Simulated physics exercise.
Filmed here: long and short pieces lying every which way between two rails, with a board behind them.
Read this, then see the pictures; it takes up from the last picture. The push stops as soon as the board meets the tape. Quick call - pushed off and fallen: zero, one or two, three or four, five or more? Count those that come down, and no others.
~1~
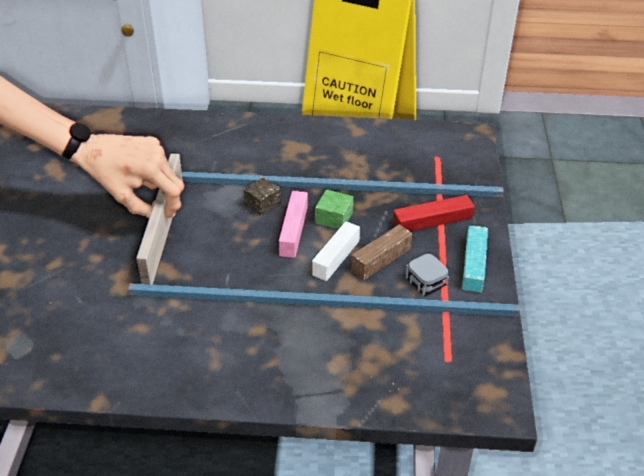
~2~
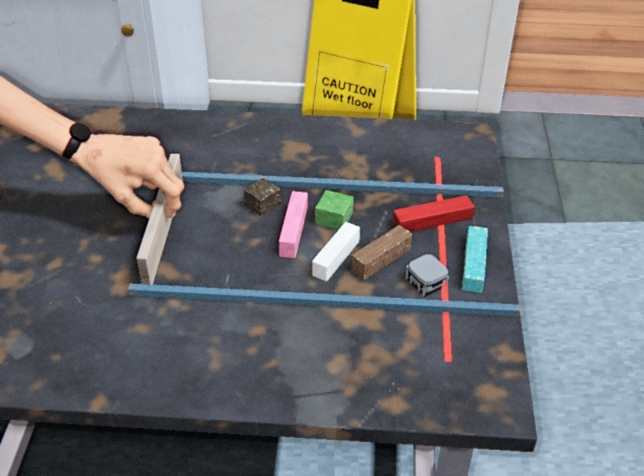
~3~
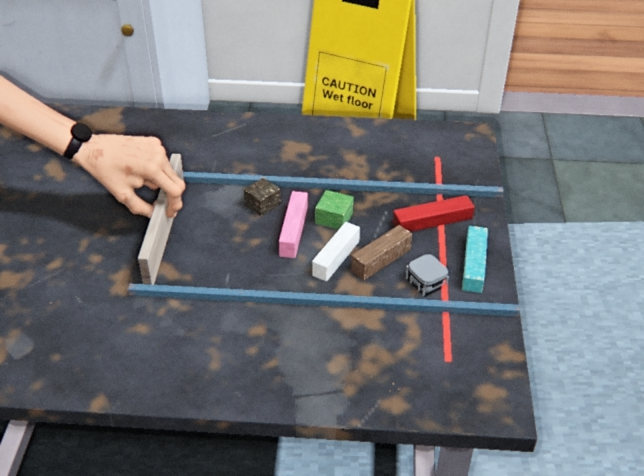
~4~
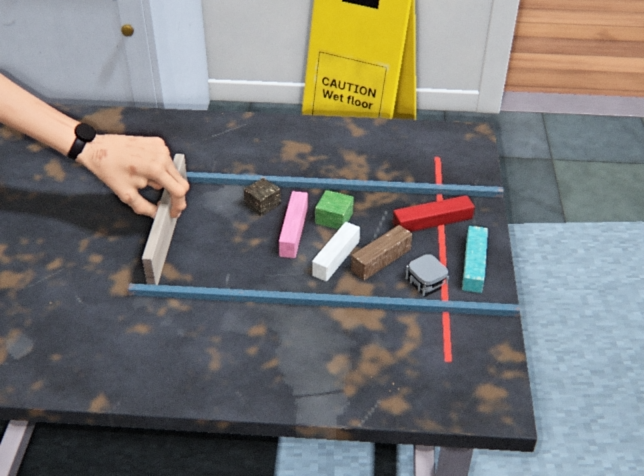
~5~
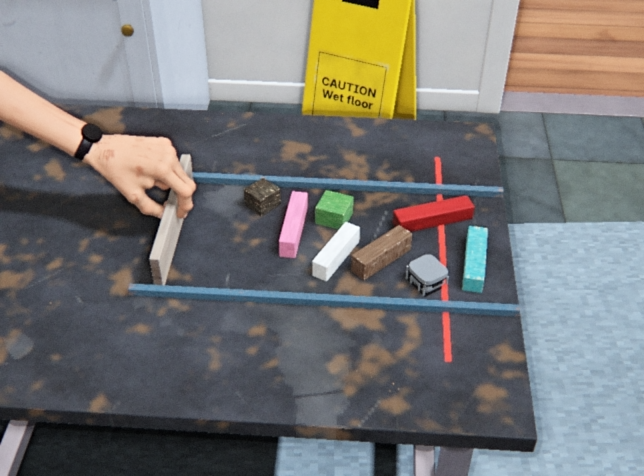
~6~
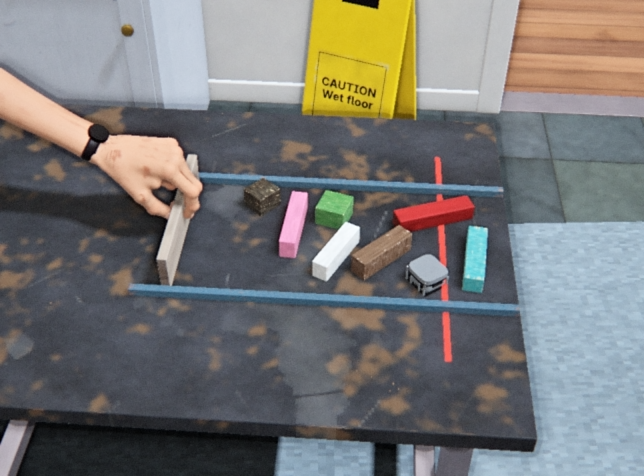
Call: One or two.
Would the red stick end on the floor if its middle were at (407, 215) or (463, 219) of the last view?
First place: It comes off; second place: It comes off.
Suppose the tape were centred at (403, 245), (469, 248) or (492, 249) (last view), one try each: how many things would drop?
Result per try: 0; 4; 7.
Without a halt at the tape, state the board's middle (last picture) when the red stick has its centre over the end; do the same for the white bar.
With the red stick it sits around (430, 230), with the white bar around (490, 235).
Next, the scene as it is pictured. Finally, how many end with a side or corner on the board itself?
It touches 3.
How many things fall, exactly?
My count gives 2.
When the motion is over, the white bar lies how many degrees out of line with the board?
Somewhere near 25 degrees, I'd say.
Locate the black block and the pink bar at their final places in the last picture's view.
The black block at (453, 198), the pink bar at (463, 233).
A little later, none off yet; turquoise bar at rest near (475, 258); red stick at rest near (434, 215); grey case at rest near (427, 275).
When it is over, the number that fall off is one or two; down, red stick and turquoise bar.
